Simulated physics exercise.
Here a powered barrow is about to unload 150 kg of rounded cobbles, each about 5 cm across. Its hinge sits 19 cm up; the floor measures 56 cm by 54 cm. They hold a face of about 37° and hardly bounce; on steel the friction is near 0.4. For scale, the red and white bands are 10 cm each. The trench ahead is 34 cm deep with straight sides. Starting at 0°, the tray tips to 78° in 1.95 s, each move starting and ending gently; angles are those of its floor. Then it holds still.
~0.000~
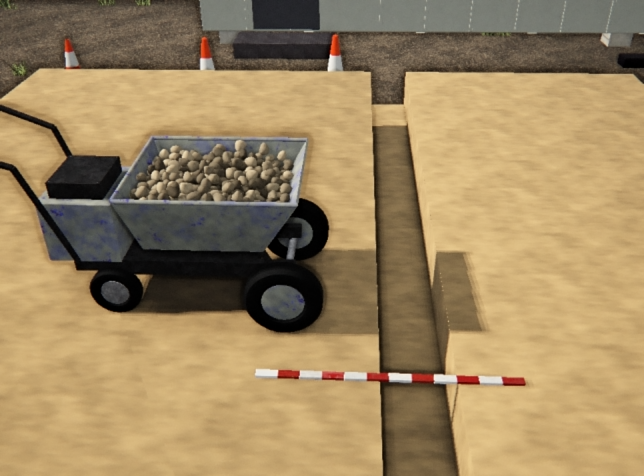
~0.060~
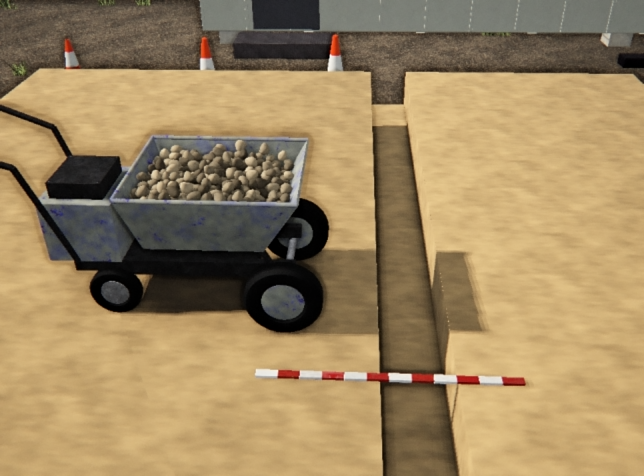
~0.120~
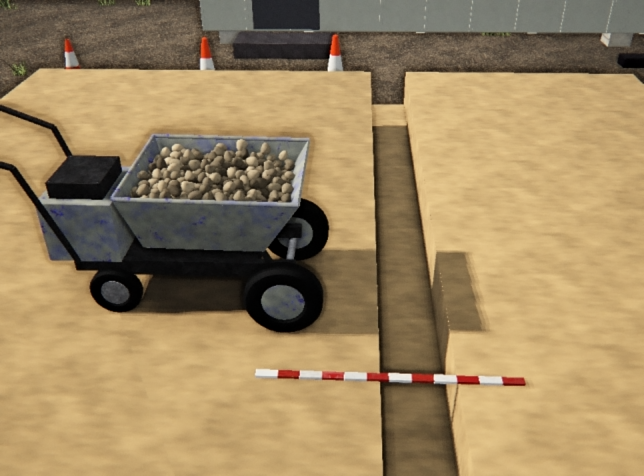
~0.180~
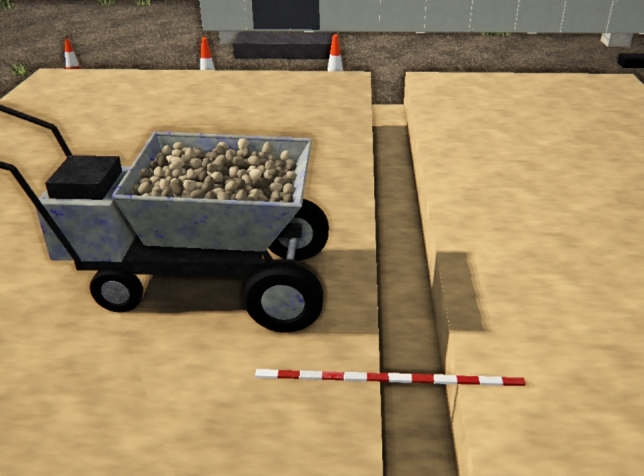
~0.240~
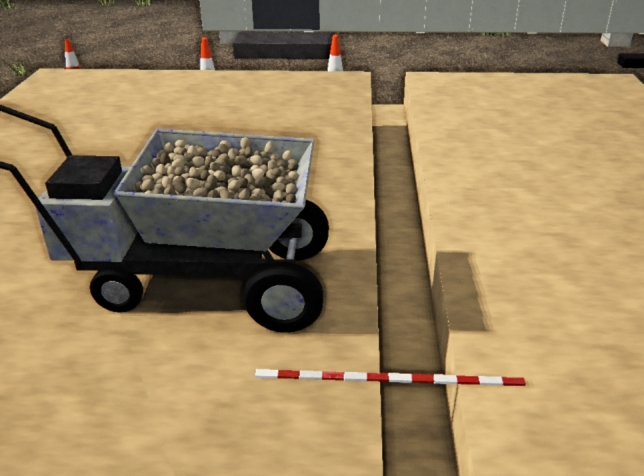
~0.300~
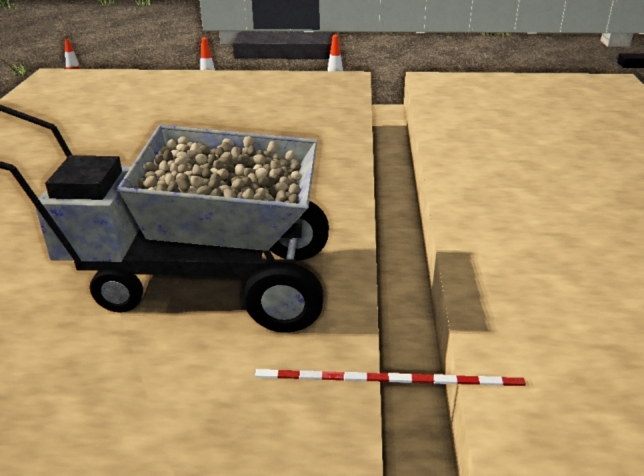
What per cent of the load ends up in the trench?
About 81 per cent.
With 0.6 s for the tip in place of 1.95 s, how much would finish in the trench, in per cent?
It would be near 40 per cent.
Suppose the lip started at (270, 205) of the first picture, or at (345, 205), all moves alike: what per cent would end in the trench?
Near 100 per cent from the first place, 35 from the second.
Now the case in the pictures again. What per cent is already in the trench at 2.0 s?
Some 45 per cent.
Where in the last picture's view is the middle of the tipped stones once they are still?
Around (419, 327).
After 1.5 s the floor is at 66°; 95 % in the tray, 5 % in the trench; the foremost stones are at (428, 286).
After 2.0 s the floor is at 78°; 40 % in the tray, 45 % in the trench, 15 % past the trench; the foremost stones are at (541, 300).
After 2.4 s the floor is at 78°; 16 % in the tray, 65 % in the trench, 19 % past the trench; the foremost stones are at (592, 296).
After 4.3 s the floor is at 78°; 0 % in the tray, 81 % in the trench, 19 % past the trench; the foremost stones are at (610, 299).
